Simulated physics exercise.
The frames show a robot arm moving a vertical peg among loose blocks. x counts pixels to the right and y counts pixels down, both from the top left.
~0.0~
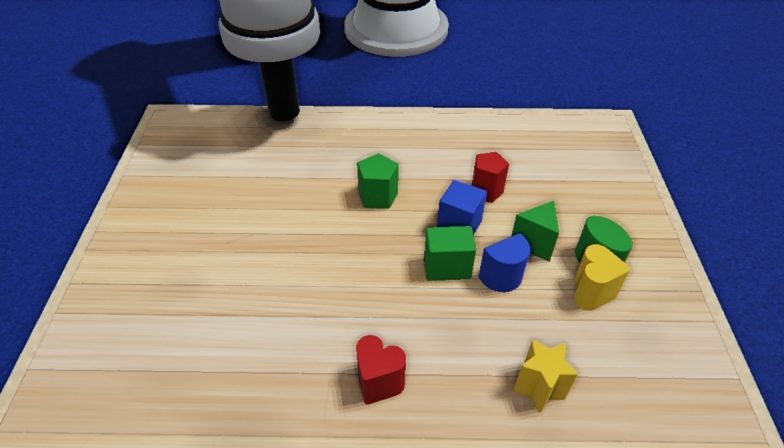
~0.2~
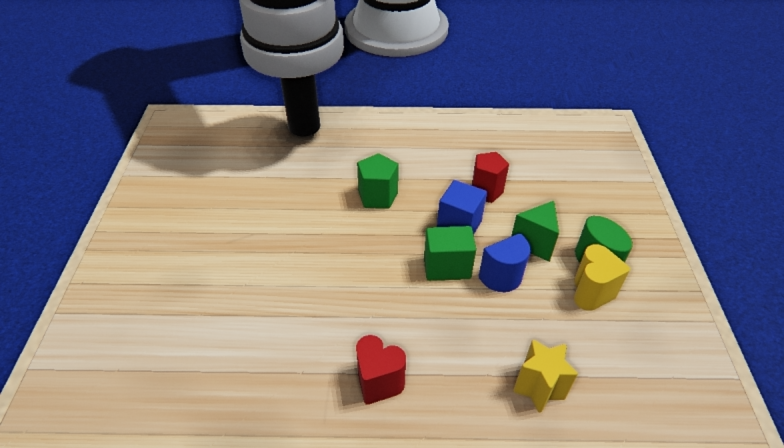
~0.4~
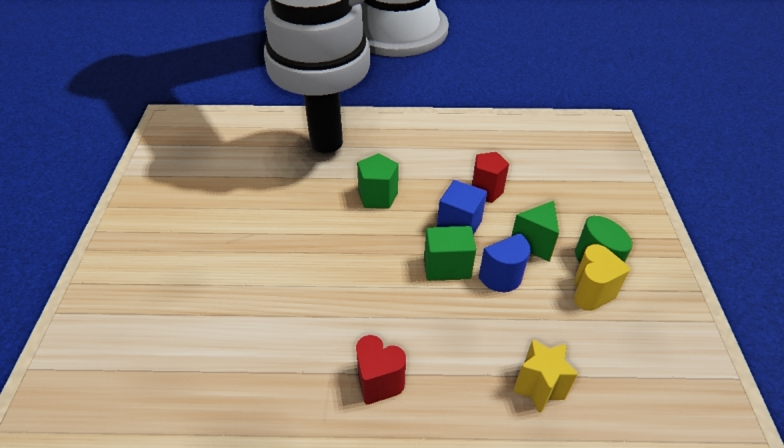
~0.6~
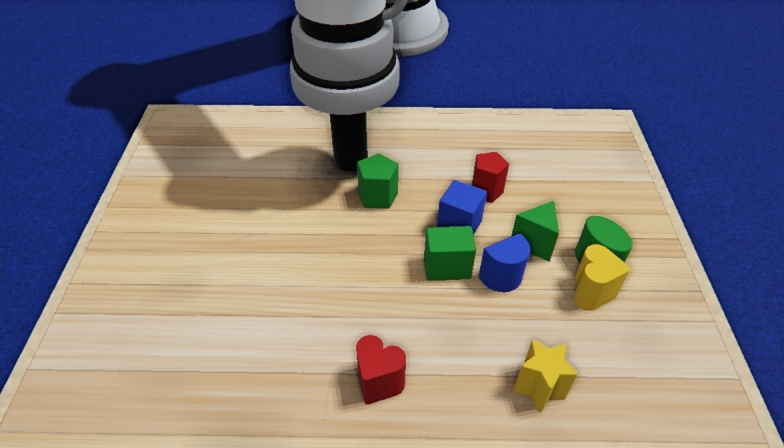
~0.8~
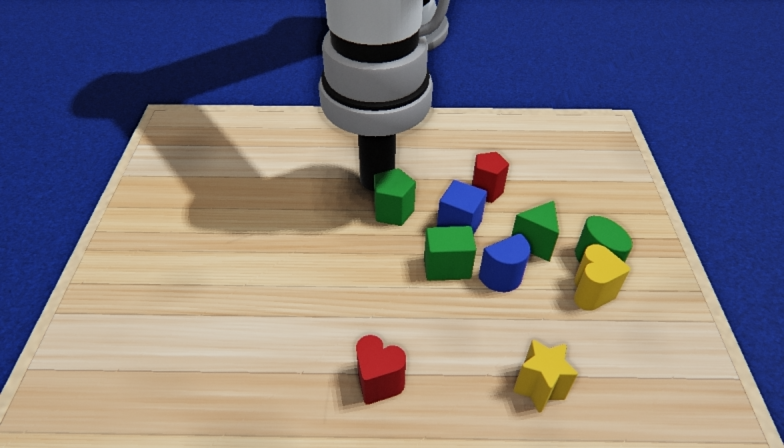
A pale wooden board lies on a blue surface, seen from above at an angle by a still camera. Green, blue and red blocks cluster right of centre beside a yellow heart, with a red heart and yellow star nearer the viewer. A robot arm slides its black peg from the upper left toward the right and nearer, then nudges the green pentagonal block slightly the same way.
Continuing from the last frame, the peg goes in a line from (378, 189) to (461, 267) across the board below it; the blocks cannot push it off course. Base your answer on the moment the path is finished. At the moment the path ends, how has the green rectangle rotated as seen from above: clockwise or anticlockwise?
The answer is counter-clockwise.
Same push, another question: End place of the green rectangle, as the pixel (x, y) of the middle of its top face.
Most likely (471, 277).
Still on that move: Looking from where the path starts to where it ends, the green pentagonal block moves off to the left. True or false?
That is false.
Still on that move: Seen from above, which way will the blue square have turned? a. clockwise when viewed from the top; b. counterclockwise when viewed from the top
The answer is b.
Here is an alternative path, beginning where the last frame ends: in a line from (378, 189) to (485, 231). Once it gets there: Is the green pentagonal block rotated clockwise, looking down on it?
Yes, that is how it ends up.
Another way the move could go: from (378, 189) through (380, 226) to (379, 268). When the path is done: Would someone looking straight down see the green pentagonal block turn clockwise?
No.
The first path, step by step. One third of the way, peg (404, 204); green pentagonal block (419, 209).
Two thirds of the way, peg (432, 230); green pentagonal block (428, 239), turned 35° clockwise; green rectangle (462, 261), turned 50° anticlockwise; blue square (471, 199), turned 30° anticlockwise; blue D-shaped block (514, 251), turned 15° anticlockwise.
At the end, peg (462, 258); green pentagonal block (429, 254), turned 70° clockwise; green rectangle (471, 277), turned 55° anticlockwise; blue square (476, 202), turned 55° anticlockwise; blue D-shaped block (514, 251), turned 15° anticlockwise.
